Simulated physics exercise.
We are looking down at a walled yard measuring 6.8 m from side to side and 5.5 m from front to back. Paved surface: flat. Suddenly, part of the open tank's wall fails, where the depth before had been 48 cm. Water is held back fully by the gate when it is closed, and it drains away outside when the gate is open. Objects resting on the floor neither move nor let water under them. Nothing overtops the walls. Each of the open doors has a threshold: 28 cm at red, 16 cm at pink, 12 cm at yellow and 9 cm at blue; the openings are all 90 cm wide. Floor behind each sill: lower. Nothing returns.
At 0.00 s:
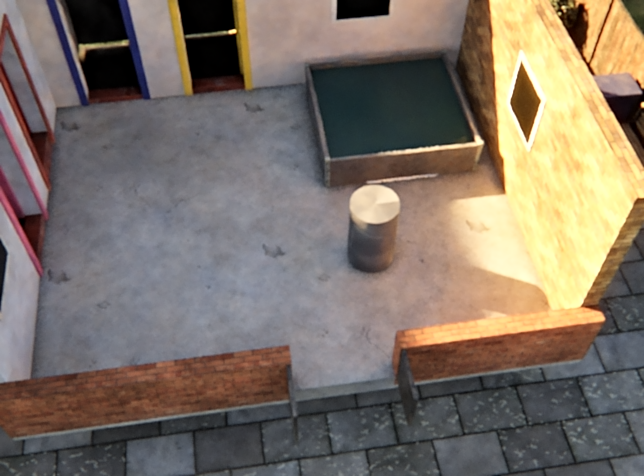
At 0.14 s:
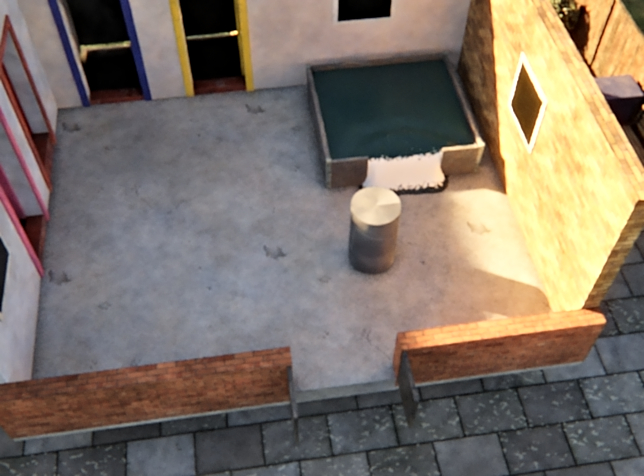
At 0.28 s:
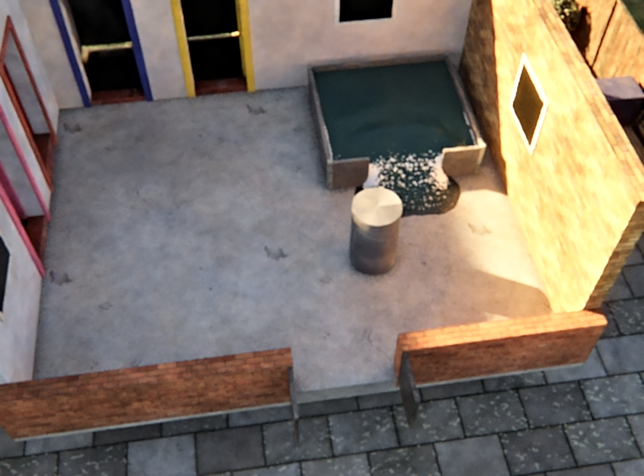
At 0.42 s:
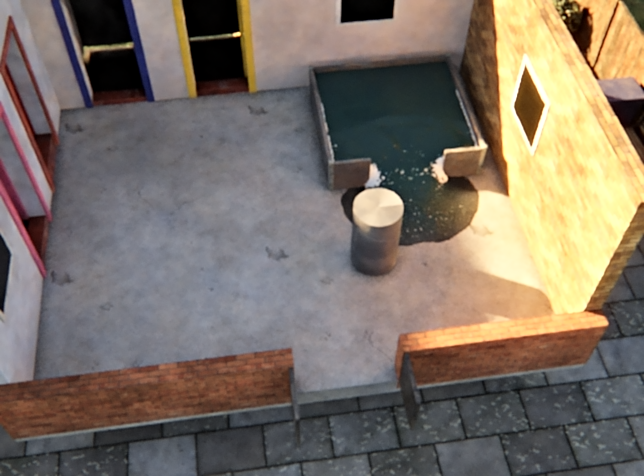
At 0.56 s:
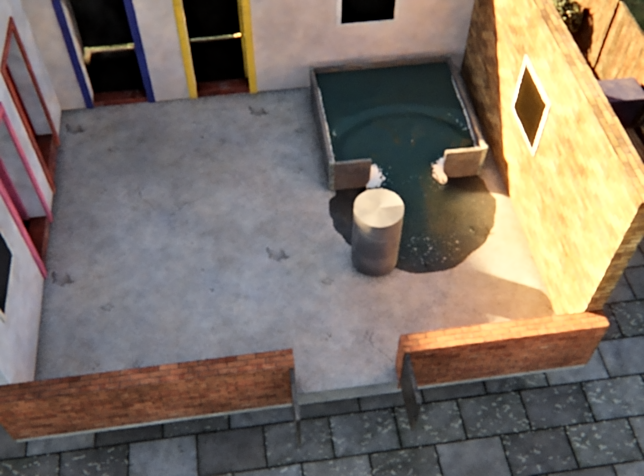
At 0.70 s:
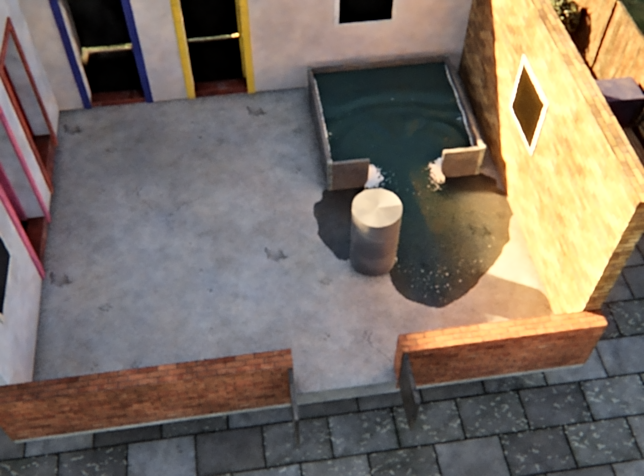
Dark water pours through a gap in the tank's front wall and spreads around a metal cylinder.
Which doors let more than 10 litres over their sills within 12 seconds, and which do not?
In 12 seconds, the red door stays within 10 litres; the pink door stays within 10 litres; the yellow door stays within 10 litres; the blue door stays within 10 litres.
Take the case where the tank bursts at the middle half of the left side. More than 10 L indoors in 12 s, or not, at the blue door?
Note: Blue door, beyond the limit.
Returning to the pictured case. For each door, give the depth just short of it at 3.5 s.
In cm: Red 0, pink 0, yellow 0, blue 0.
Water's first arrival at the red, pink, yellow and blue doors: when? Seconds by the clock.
So, red at 6.5 s, then pink at 4.5 s, yellow at 8.0 s, and blue at 8.5 s.
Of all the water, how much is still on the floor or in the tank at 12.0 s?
Near 88 in a hundred is still there.
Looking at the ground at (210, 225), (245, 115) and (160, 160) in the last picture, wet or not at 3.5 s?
First spot soaked, second bone dry, third bone dry.
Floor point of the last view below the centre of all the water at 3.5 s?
Centre: Roughly (399, 205) px.
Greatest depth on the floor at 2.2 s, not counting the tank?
Peak depth: Approx. 36 cm.
After 1.4 s water covers 20 % of the floor and is deepest (30 cm) near (387, 239); red door not reached, pink door not reached, yellow door not reached, blue door not reached.
After 2.2 s water covers 30 % of the floor and is deepest (36 cm) near (553, 342); red door not reached, pink door not reached, yellow door not reached, blue door not reached.
After 3.5 s water covers 45 % of the floor and is deepest (23 cm) near (469, 341); red door not reached, pink door not reached, yellow door not reached, blue door not reached.
After 7.0 s water covers 75 % of the floor and is deepest (14 cm) near (499, 349); red door 2 cm at the sill, 0 L in, pink door 9 cm at the sill, 0 L in, yellow door not reached, blue door not reached.
After 12.0 s water covers 95 % of the floor and is deepest (10 cm) near (468, 124); red door 5 cm at the sill, 0 L in, pink door 5 cm at the sill, 0 L in, yellow door 6 cm at the sill, 0 L in, blue door 7 cm at the sill, 0 L in.
